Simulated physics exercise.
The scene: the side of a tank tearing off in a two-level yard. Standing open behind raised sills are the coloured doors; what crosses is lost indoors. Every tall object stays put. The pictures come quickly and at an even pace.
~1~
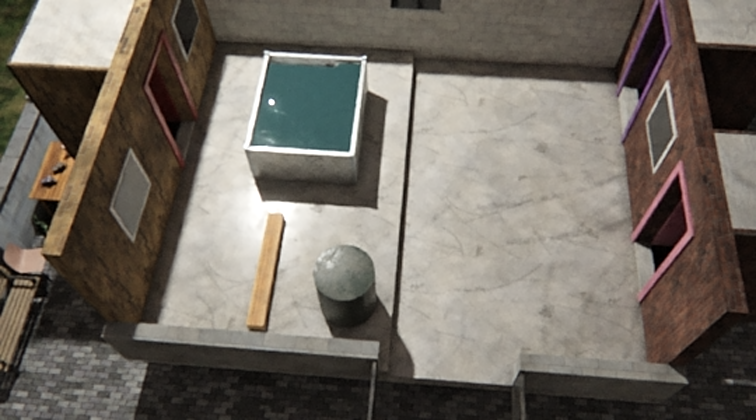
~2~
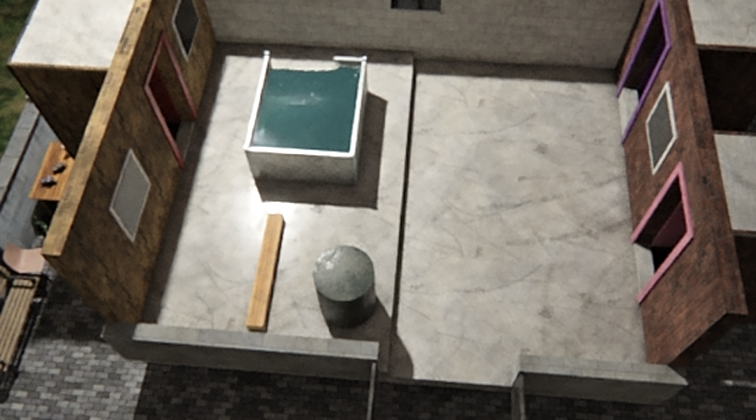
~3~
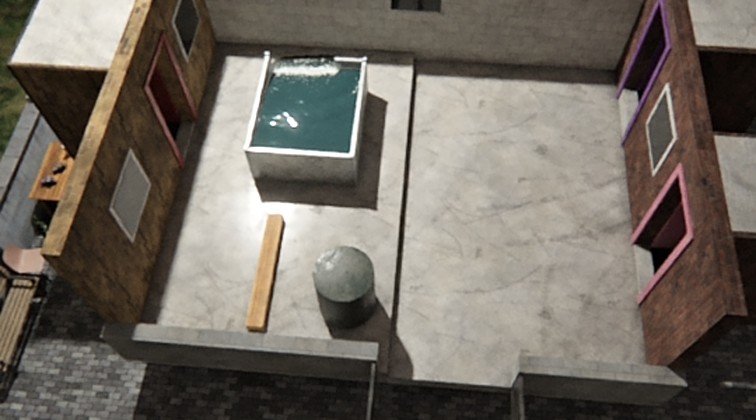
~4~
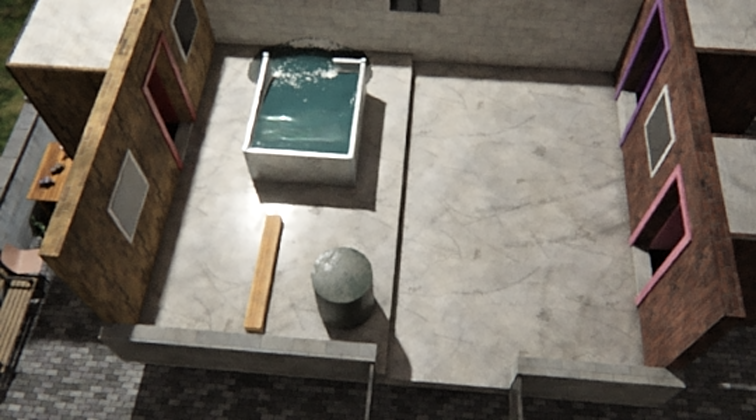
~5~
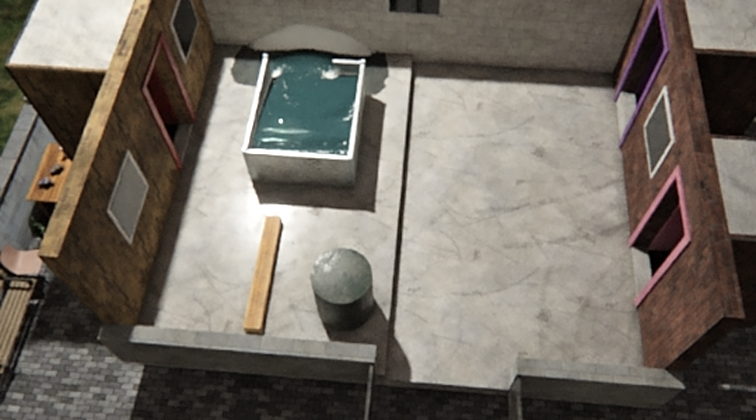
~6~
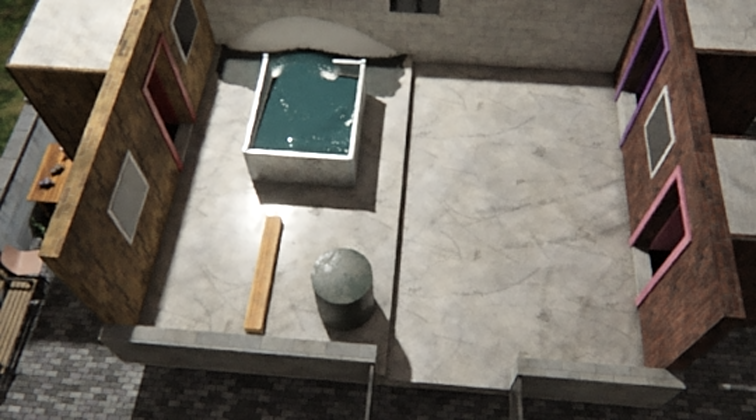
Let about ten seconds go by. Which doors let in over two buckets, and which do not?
Here is how it goes: The purple door does not, the pink door does not, the red door does.
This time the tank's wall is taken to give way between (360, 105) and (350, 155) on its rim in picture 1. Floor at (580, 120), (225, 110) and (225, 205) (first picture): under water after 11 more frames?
Taking each in turn, they come out watered, kept dry, kept dry.
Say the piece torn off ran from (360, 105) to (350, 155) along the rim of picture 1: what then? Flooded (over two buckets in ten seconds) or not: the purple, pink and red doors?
One by one: Purple door ends up below; pink door ends up above; red door ends up below.
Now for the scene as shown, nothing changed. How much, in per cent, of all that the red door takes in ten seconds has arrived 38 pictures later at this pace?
I'd put it at about 55 per cent.
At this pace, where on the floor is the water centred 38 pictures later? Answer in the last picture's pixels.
Point: (356, 181).
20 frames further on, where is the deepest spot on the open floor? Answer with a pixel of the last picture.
Close to (207, 344).
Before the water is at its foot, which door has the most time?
Going by the pictures, I'd say the door marked pink.
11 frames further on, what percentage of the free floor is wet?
It works out to about 35 in a hundred.
A moment on, water covers 15 % of the floor; the purple door not reached, the pink door not reached, the red door not reached.
Next, water covers 35 % of the floor; the purple door not reached, the pink door not reached, the red door wet at the sill, nothing in.
Then, water covers 60 % of the floor; the purple door wet at the sill, nothing in, the pink door not reached, the red door under two buckets in.
Later, water covers 75 % of the floor; the purple door wet at the sill, nothing in, the pink door wet at the sill, nothing in, the red door under two buckets in.
In the end, water covers 90 % of the floor; the purple door wet at the sill, nothing in, the pink door wet at the sill, nothing in, the red door over two buckets in.
